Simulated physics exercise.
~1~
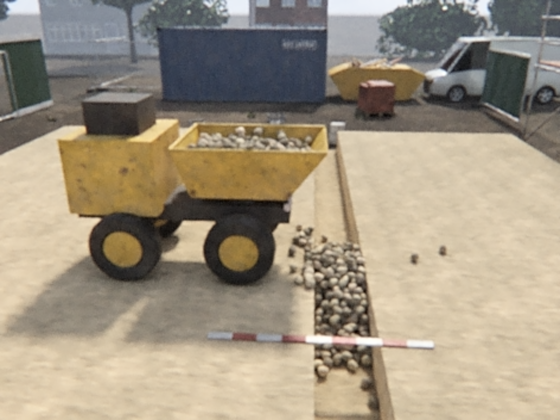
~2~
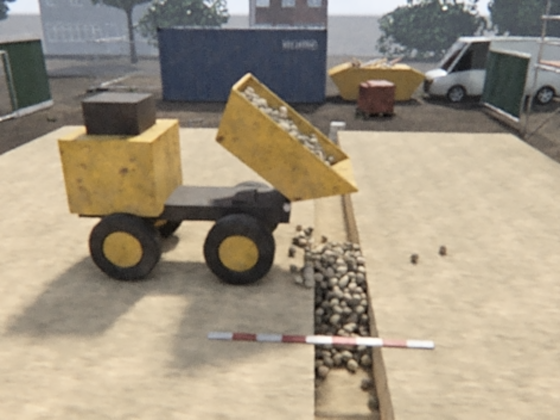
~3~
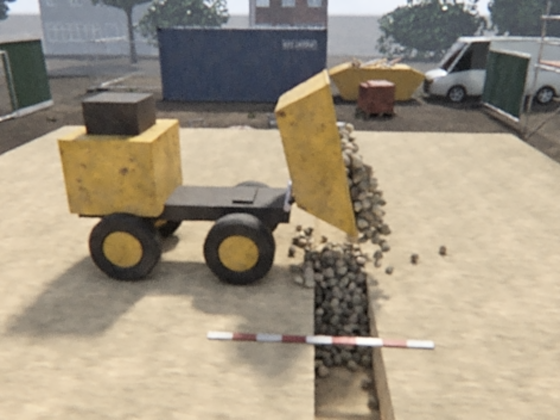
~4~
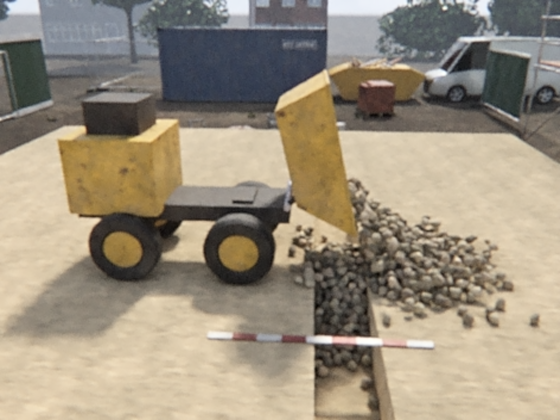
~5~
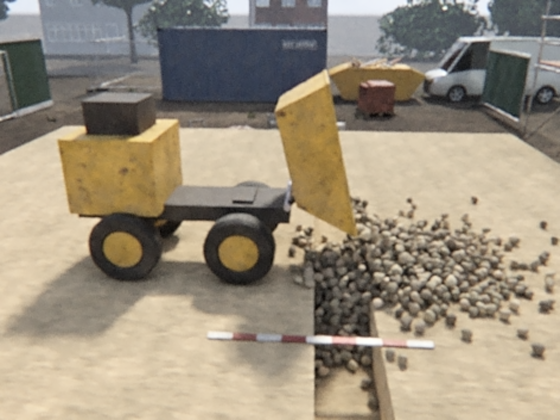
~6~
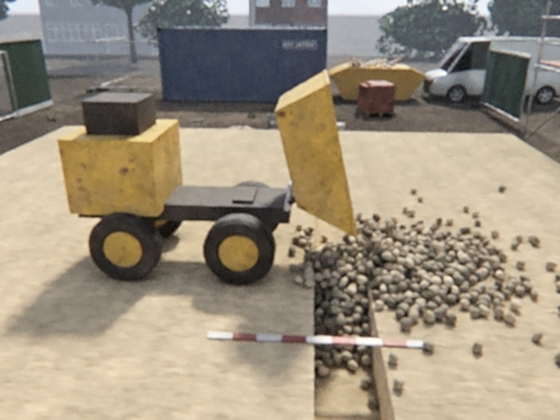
A yellow site dumper standing at a trench already partly filled with cobbles tipped its skip steeply to the right, and the stones poured out, with most landing beyond the trench and spreading across the sandy ground while the emptied skip stayed raised.
